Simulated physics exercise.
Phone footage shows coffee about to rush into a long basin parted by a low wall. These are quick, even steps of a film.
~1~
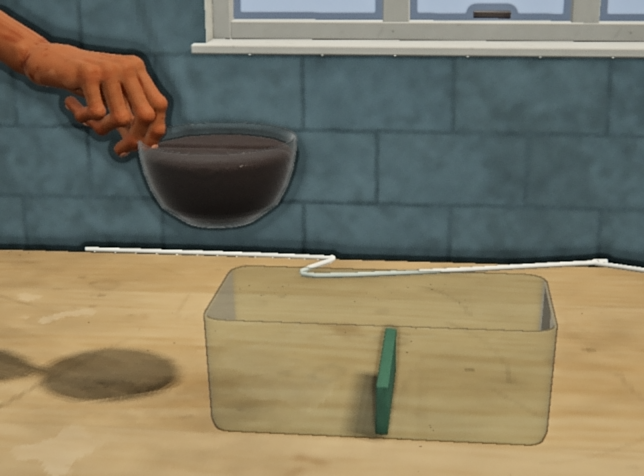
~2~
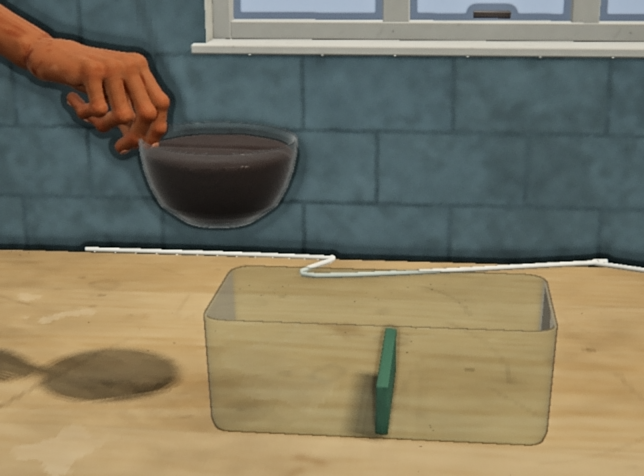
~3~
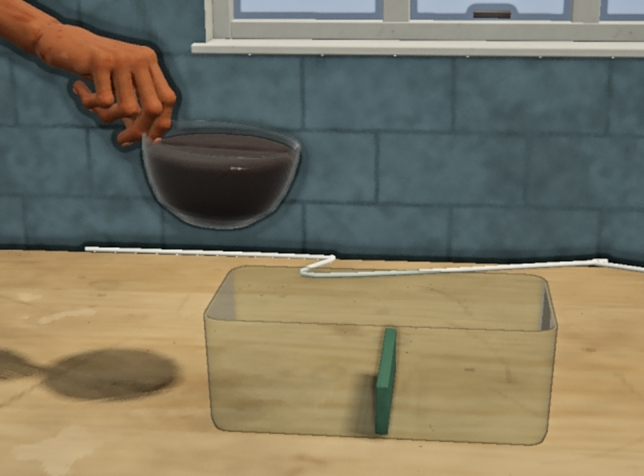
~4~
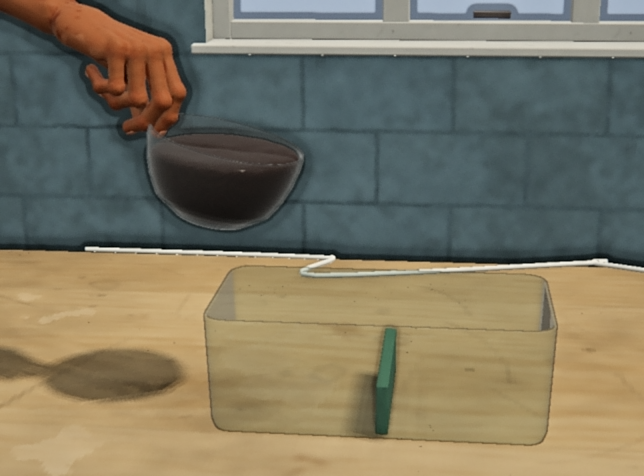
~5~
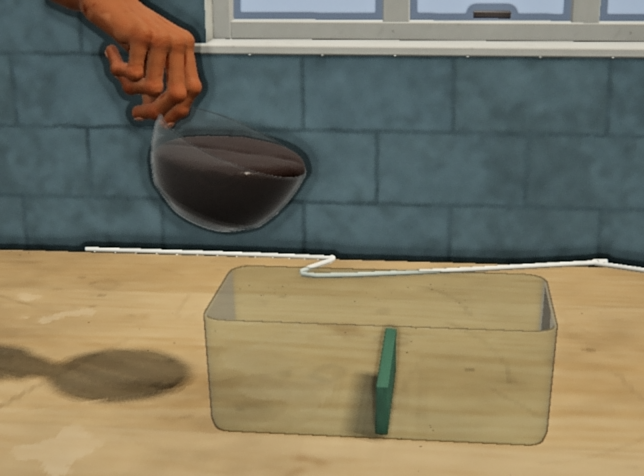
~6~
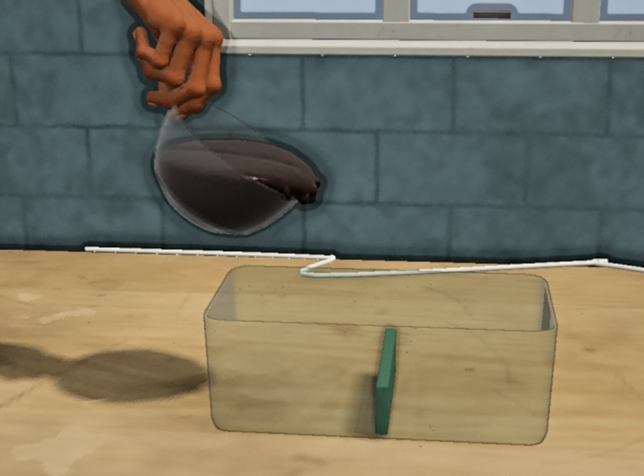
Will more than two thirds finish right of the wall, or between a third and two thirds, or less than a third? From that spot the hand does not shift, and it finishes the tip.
Right of the wall there will be less than a third.
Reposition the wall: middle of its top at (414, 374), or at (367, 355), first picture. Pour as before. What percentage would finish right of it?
Note - case one near 25 %, case two near 25 %.
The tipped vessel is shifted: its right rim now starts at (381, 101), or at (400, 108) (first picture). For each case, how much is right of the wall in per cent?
75 %, 85 %.
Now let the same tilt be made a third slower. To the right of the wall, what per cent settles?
Roughly 15 in a hundred.
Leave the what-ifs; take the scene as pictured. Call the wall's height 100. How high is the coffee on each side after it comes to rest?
Left 60 per cent, right 10.
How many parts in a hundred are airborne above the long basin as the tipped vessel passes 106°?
Near 25 in a hundred.
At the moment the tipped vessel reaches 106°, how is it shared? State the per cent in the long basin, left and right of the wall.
Split is about 65 % to the left and 5 % to the right.
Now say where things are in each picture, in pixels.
It leans 0°; its right rim is at (295, 141); the coffee meets the walls at (147, 148) and (292, 150); the long basin's rim runs from (218, 293) to (551, 304); the wall's top is at (387, 357), in the first frame.
It leans 2°; its right rim is at (296, 143); the coffee meets the walls at (149, 147) and (293, 151), in the second frame.
It leans 6°; its right rim is at (298, 150); the coffee meets the walls at (150, 144) and (295, 154), in the third frame.
It leans 14°; its right rim is at (302, 161); the coffee meets the walls at (155, 143) and (299, 158), in the fourth frame.
It leans 24°; its right rim is at (303, 176); the coffee meets the walls at (158, 145) and (294, 164); 2 per cent is over the edge, in the fifth frame.
It leans 36°; its right rim is at (302, 193); the coffee meets the walls at (162, 150) and (289, 173); 8 per cent is over the edge, in the sixth frame.
A moment on, the tilt is 106° and 10 per cent is still to pour, 63 is left of the wall and 4 right of it.
Next, the tilt is 119° and 0 per cent is still to pour, 86 is left of the wall and 6 right of it.
Then the tilt is 119° and 0 per cent is still to pour, 85 is left of the wall and 10 right of it.
Later the tilt is 119° and 0 per cent is still to pour, 85 is left of the wall and 10 right of it.
In the end 85 per cent lies left of the wall, 10 right of it and 5 outside.
